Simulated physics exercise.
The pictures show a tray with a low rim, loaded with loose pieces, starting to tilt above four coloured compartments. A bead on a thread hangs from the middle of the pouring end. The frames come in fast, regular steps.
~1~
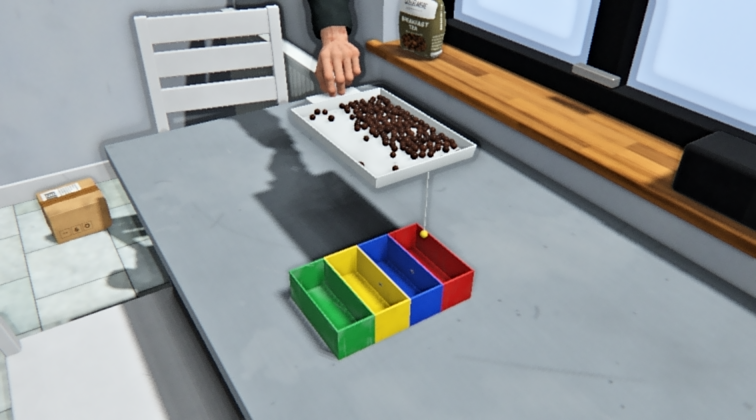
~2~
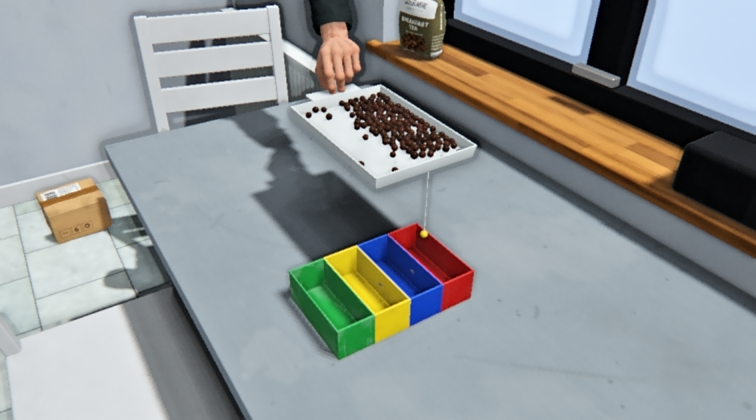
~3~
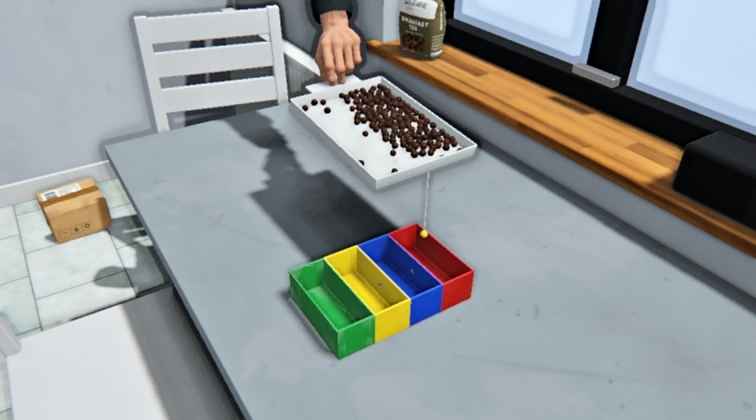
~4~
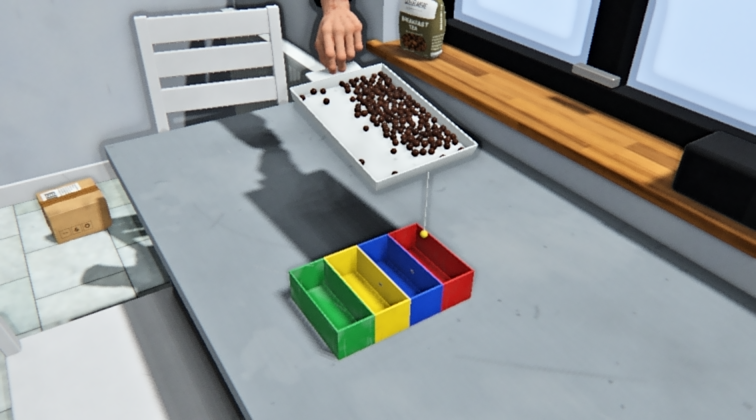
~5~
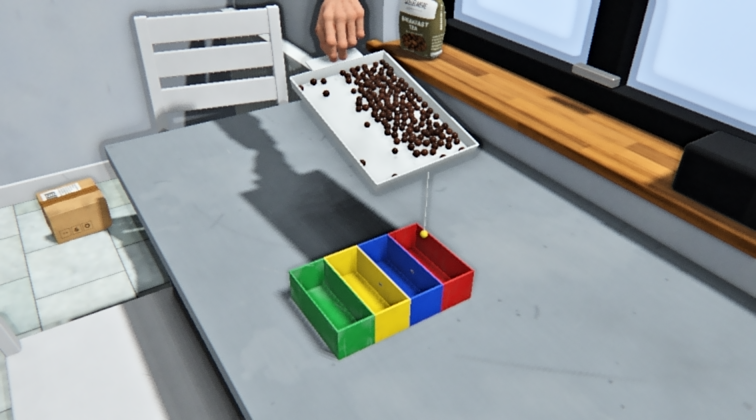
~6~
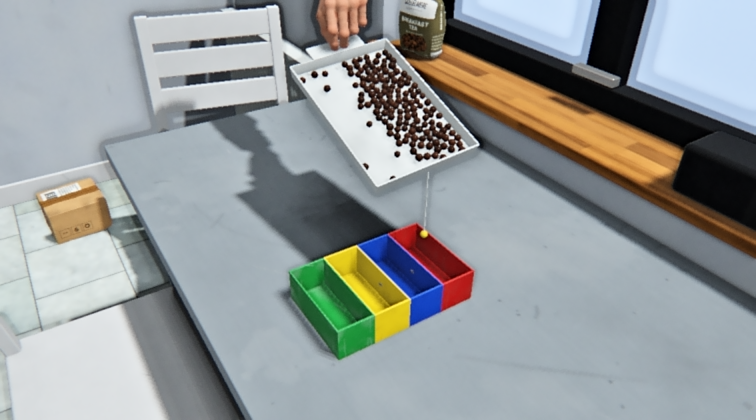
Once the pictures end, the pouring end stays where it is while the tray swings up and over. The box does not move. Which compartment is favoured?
The blue one ends fullest.
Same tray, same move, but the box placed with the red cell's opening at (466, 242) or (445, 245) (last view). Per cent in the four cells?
First some 90, then 90 per cent.
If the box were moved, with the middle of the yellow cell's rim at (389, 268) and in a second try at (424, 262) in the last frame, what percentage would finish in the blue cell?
About 20 and 10 per cent.
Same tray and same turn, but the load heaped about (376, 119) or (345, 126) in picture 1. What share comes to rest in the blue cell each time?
In turn 40 and 40 in a hundred.
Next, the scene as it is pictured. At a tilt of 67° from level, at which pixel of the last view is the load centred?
Close to (410, 167).
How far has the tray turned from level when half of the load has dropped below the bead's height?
At about 95°.
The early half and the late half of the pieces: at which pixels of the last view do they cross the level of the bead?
Early half (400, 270), late half (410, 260).
Soon, tray tipped steeply; most on the tray; a small part in the yellow cell; a stray few in the blue cell; a stray few in the red cell; a small part falling or outside the box.
A while on, tray tipped past a quarter turn; a small part on the tray; about a third in the blue cell; about a quarter in the yellow cell; a small part in the red cell; about a quarter falling or outside the box.
Towards the end, tray tipped past a quarter turn; about half in the blue cell; about a quarter in the yellow cell; about a quarter in the red cell; a small part falling or outside the box.
Finally, tray tipped past a quarter turn; about half in the blue cell; about a quarter in the yellow cell; about a quarter in the red cell; none in the green cell; a small part outside the box.
